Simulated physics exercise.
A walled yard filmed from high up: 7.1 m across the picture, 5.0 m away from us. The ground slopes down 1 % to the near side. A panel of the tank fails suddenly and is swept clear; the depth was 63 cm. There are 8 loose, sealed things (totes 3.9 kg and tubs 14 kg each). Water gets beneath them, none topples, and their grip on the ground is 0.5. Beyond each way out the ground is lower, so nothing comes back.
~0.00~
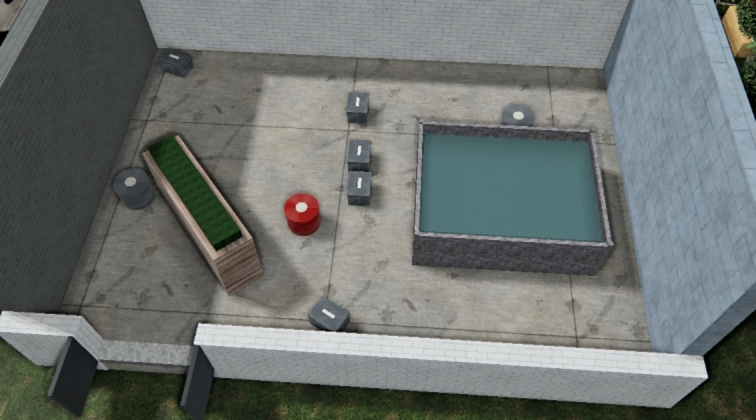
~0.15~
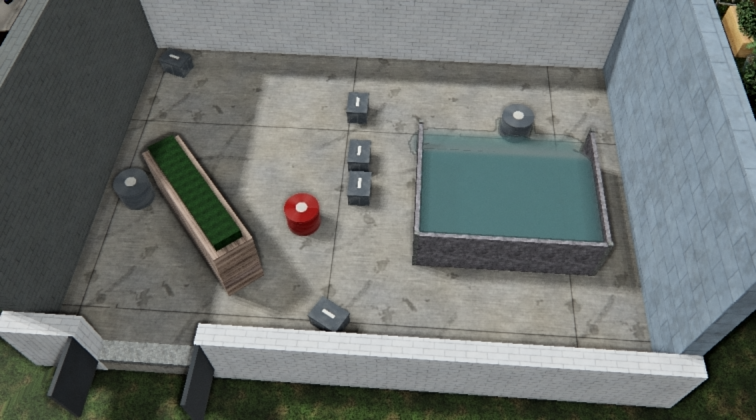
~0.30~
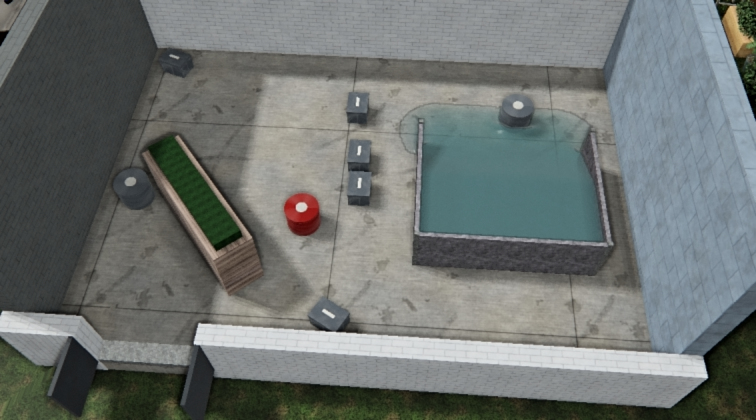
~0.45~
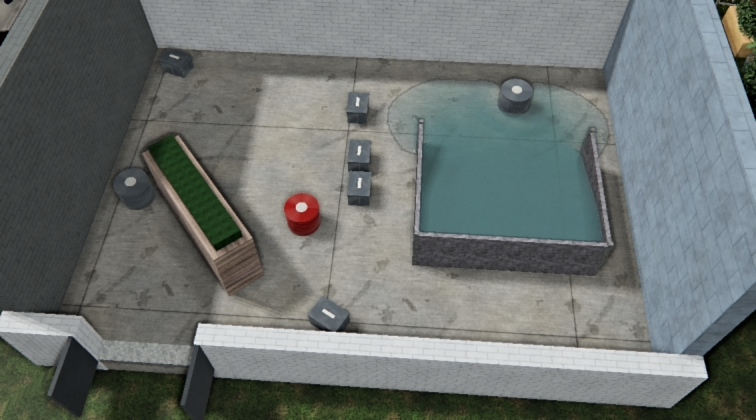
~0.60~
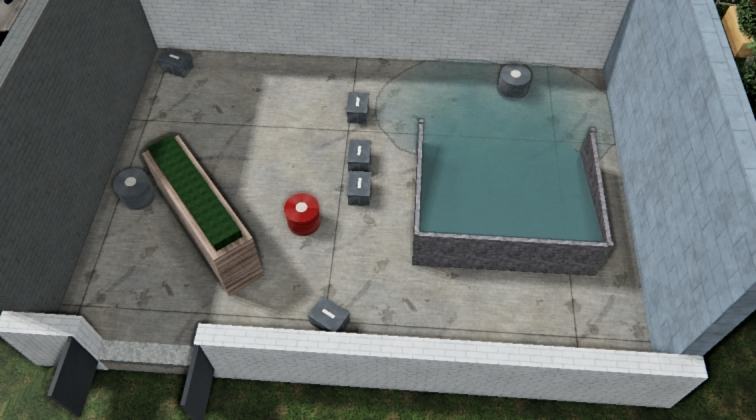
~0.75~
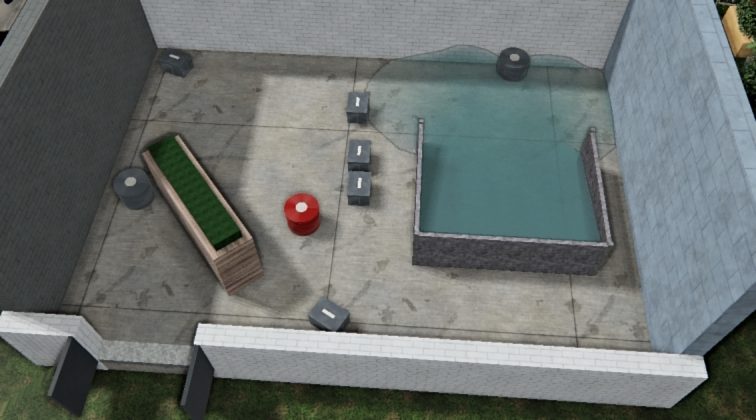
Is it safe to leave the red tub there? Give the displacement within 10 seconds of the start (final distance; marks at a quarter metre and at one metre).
Red tub holds its place.
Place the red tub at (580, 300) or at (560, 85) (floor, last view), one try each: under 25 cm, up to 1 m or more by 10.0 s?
In that order: It holds its place; it ends far away.
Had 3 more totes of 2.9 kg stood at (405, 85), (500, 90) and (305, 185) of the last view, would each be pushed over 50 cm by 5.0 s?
In that order: More, past it, over.
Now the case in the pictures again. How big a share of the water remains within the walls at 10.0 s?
Some 90 per cent remains.
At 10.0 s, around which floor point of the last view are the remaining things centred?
Around (325, 221).
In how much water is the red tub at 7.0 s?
About 5 cm.
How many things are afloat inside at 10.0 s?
At that moment 3.
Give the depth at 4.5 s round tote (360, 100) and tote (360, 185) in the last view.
About 3 and 2 cm.
After 2.0 s the red tub is near (302, 207), 0.0 m from its start, aground; 0 of 8 are out; 1 afloat.
After 4.5 s the red tub is near (302, 208), 0.0 m from its start, aground; 0 of 8 are out; 2 afloat.
After 7.0 s the red tub is near (302, 208), 0.0 m from its start, aground; 0 of 8 are out; 5 afloat.
After 10.0 s the red tub is near (302, 208), 0.0 m from its start, aground; 2 of 8 are out; 3 afloat.
